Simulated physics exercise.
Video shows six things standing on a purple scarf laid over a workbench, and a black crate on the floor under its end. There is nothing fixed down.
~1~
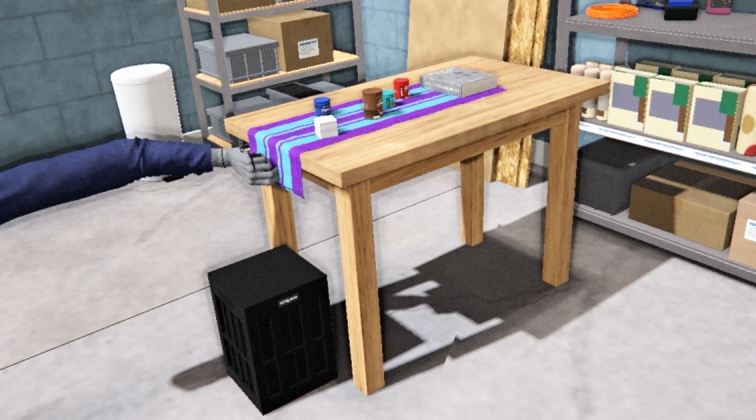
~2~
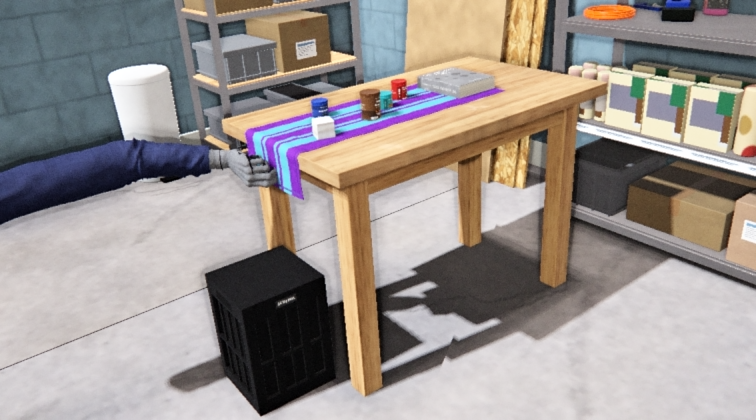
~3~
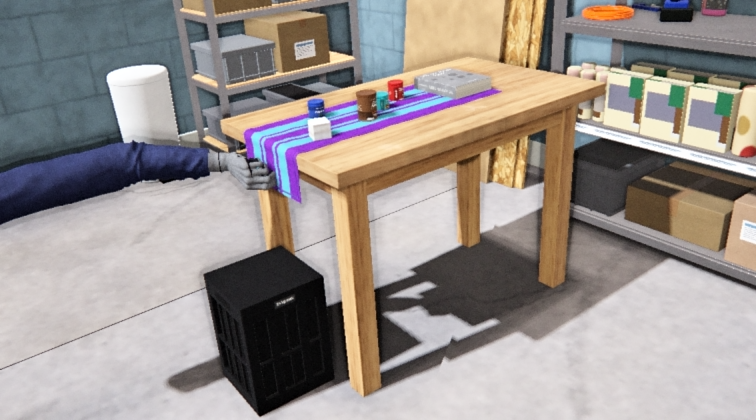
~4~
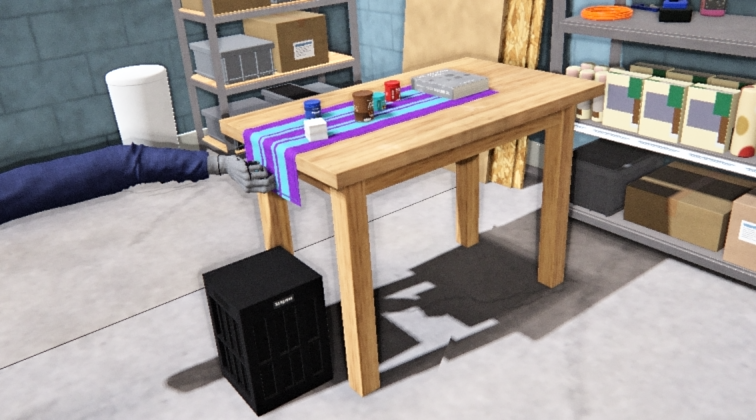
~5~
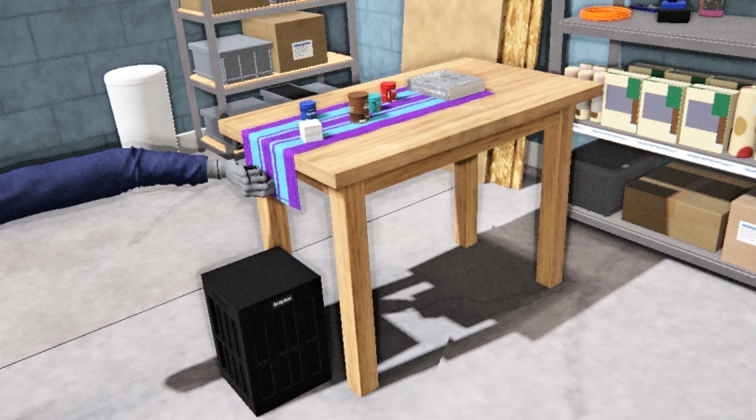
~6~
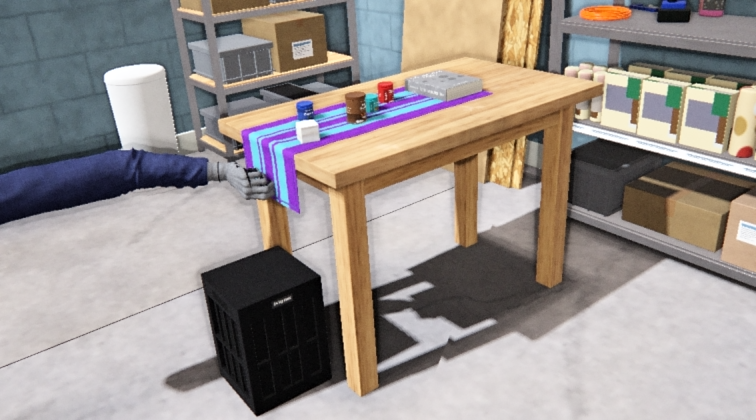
A gloved hand gripped the end of a purple and blue striped scarf on a wooden table and drew it slightly down over the edge, and the small pots and other things on it shifted left.
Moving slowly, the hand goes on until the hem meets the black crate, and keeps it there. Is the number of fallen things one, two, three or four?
The total lost is two.
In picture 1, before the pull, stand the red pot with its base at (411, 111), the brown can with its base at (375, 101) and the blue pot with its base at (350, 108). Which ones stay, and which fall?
Red pot: Stays. Brown can: Stays. Blue pot: Stays.
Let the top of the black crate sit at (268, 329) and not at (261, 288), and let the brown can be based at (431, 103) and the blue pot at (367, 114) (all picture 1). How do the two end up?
Result: Brown can still there, blue pot gone.
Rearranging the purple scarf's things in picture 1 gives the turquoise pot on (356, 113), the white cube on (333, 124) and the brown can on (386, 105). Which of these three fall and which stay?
Turquoise pot: Still up. White cube: Off. Brown can: Still up.
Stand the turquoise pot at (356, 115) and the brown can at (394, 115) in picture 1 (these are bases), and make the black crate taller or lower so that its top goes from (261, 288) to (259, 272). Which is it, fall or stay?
Turquoise pot: Safe; brown can: Safe.
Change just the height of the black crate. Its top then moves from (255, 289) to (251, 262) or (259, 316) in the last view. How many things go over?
Result: 1; 3.
Early on, hem near (276, 219); all still up.
Midway, hem near (278, 249); white cube gone.
Near the end, hem on the crate; white cube and blue pot gone.
Finally, hem on the crate; white cube and blue pot gone. The workbench loses two.
